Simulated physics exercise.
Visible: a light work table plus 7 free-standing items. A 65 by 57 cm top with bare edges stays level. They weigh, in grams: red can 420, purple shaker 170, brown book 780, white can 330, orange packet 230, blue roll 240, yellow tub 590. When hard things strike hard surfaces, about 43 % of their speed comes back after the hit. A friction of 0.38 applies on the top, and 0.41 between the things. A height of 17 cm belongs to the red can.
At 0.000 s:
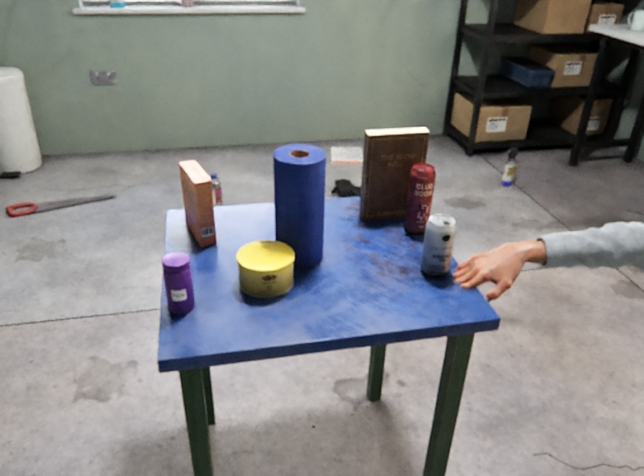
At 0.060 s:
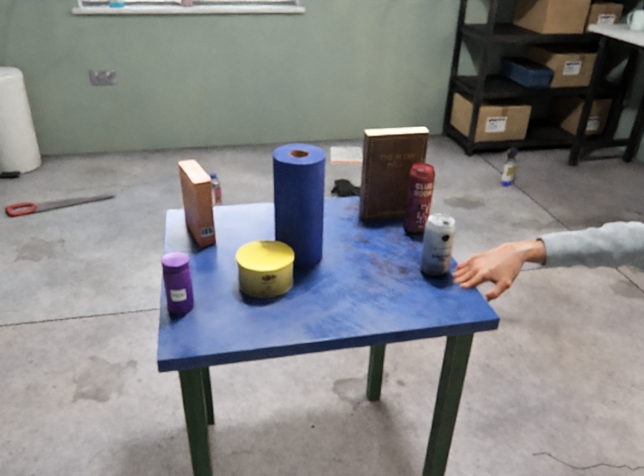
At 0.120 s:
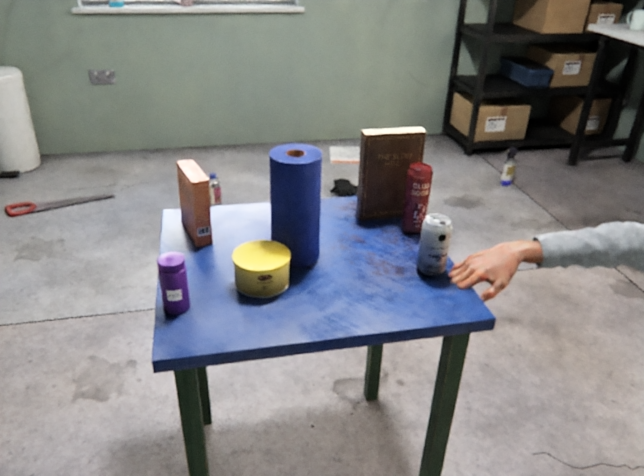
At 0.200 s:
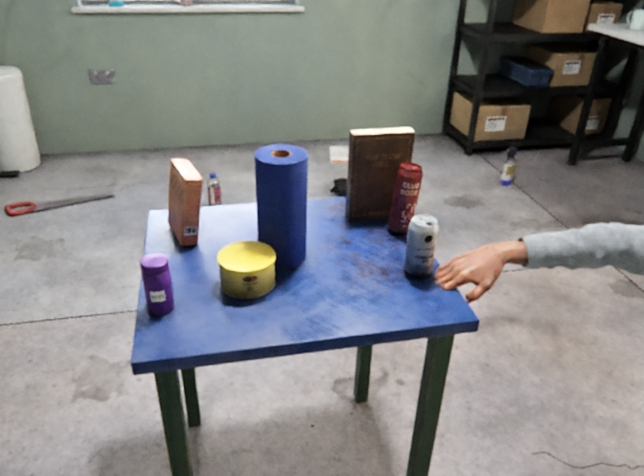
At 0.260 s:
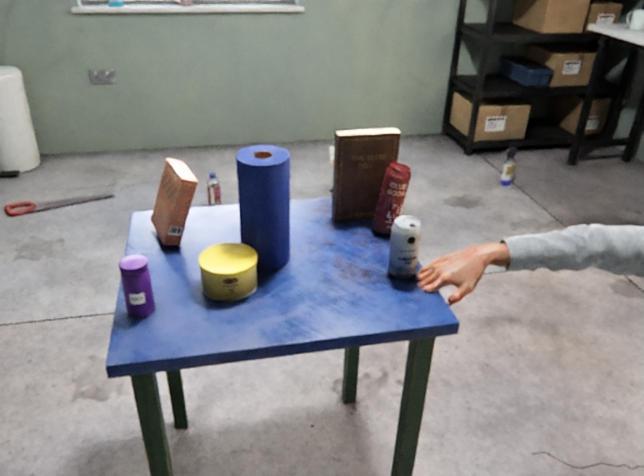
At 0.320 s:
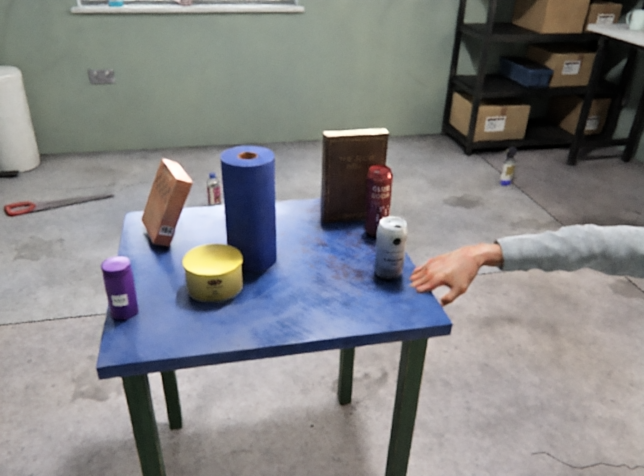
A blue-topped table with dark green legs stands in a room with a concrete floor and green wall, seen from slightly above by a still camera. On it are a purple container, orange packet, yellow tub, tall blue roll, brown book, red can and white can, left to right. A hand at the right edge moves left with the table, and the packet leans rightward.
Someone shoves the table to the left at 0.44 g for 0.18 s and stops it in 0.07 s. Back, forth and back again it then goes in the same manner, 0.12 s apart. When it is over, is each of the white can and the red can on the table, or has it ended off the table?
White can: Still on the table; red can: Still on the table.
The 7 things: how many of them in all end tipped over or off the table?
That comes to 3.
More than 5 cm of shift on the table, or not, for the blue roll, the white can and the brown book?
Here is how it goes: The blue roll remains near its start; next, the white can remains near its start; last, the brown book remains near its start.
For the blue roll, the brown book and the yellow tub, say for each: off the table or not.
Observed: Blue roll remains in bounds; brown book remains in bounds; yellow tub remains in bounds.
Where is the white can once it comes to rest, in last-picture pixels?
It settles at around (436, 245).
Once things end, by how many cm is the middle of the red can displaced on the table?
I'd put it at about 14 centimetres.
After 0.62 s, table along by 2 cm; purple shaker now off the table; red can on its side near (347, 222); white can moved 4 cm near (410, 248).
After 1.02 s, table along by 9 cm; red can on its side near (330, 225); orange packet on its side.
After 1.32 s, table along by 5 cm; red can on its side near (331, 225); white can moved 3 cm near (398, 249); orange packet on its side.
In the end (2.1 s), off the table, purple shaker; toppled on the table, red can and orange packet; the other 4 under 5 cm from the start. In the last view, white can near (436, 245), red can near (366, 222).
